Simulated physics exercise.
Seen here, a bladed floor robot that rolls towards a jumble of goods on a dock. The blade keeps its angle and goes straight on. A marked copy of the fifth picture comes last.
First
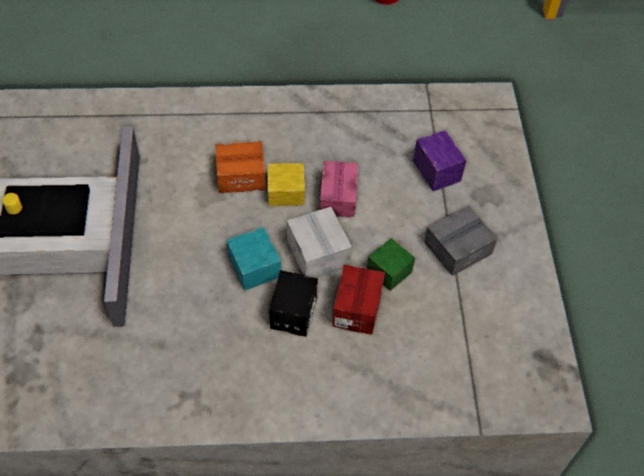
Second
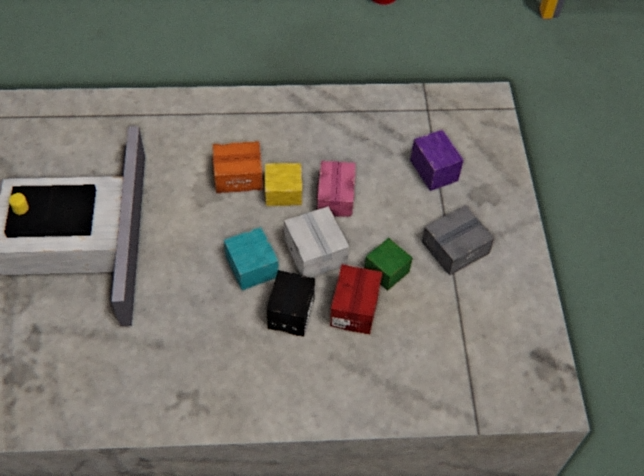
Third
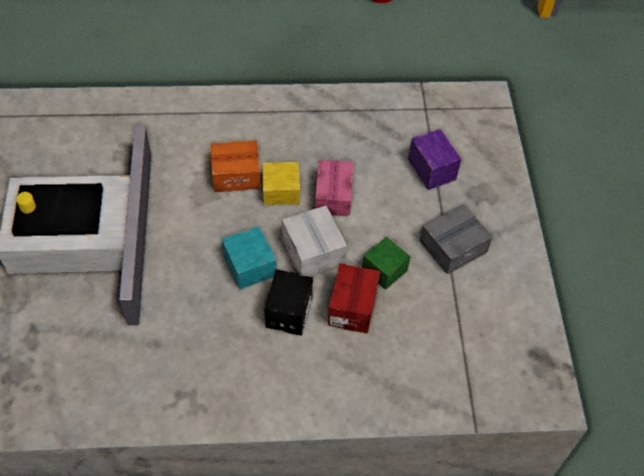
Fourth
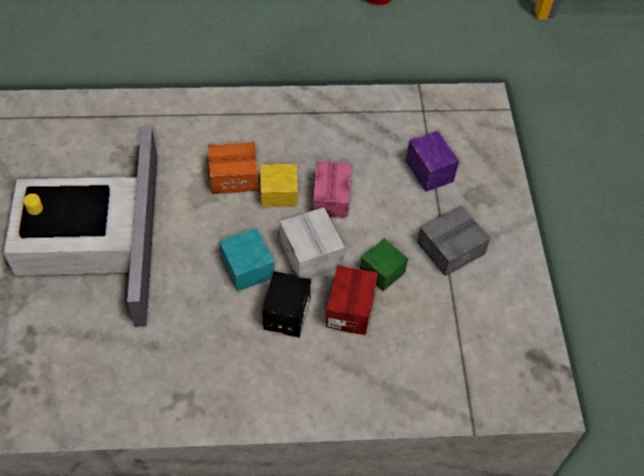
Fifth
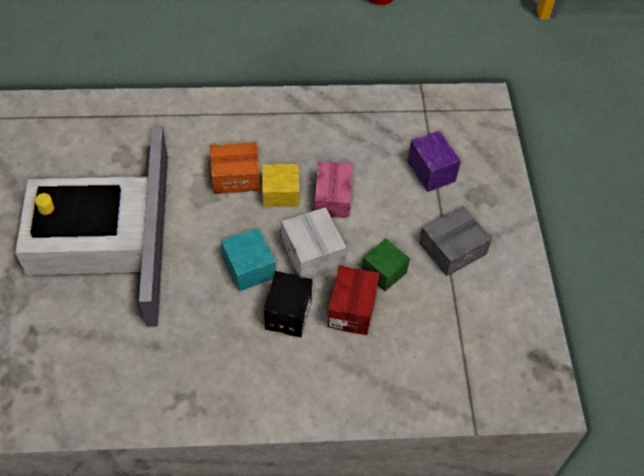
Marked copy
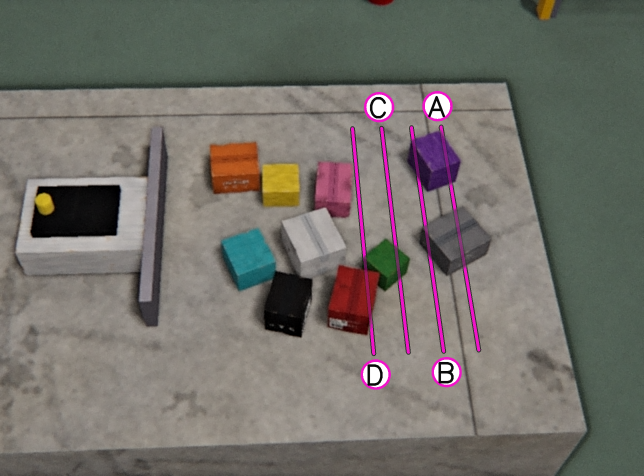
The video shows a white and black robot with an upright grey blade rolling slowly to the right across a grey stone-like surface, while a cluster of colourful boxes, including orange, turquoise, black and purple ones, stays in place.
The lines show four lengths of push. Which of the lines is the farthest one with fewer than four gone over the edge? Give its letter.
It should halt at A.
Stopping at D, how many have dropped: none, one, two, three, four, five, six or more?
In all, none.
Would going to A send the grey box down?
Yes.
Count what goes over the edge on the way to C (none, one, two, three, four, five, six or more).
By then, none.
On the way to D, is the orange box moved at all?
By then, yes.
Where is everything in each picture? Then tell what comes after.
In the first frame, purple crate (439, 160); white box (319, 244); black parcel (293, 304).
In the second frame, robot (57, 209); turquoise crate (252, 259).
In the third frame, robot (65, 208); red parcel (354, 298).
In the fourth frame, robot (72, 210); orange box (234, 168).
In the fifth frame, robot (83, 210); green crate (385, 265); purple crate (434, 161); white box (313, 244).
On the marked copy, A at (458, 229); B at (426, 230); C at (394, 231); D at (362, 231).
Following A. Soon after the start, robot (197, 207); black parcel (294, 304); orange box (293, 168).
Later, robot (309, 204); grey box (500, 243); green crate (482, 288).
In the end, robot (395, 202); grey box over the edge; pink parcel over the edge; three fallen.
As for the rest, B is within the limit but short; C is within the limit but short; D is within the limit but short.
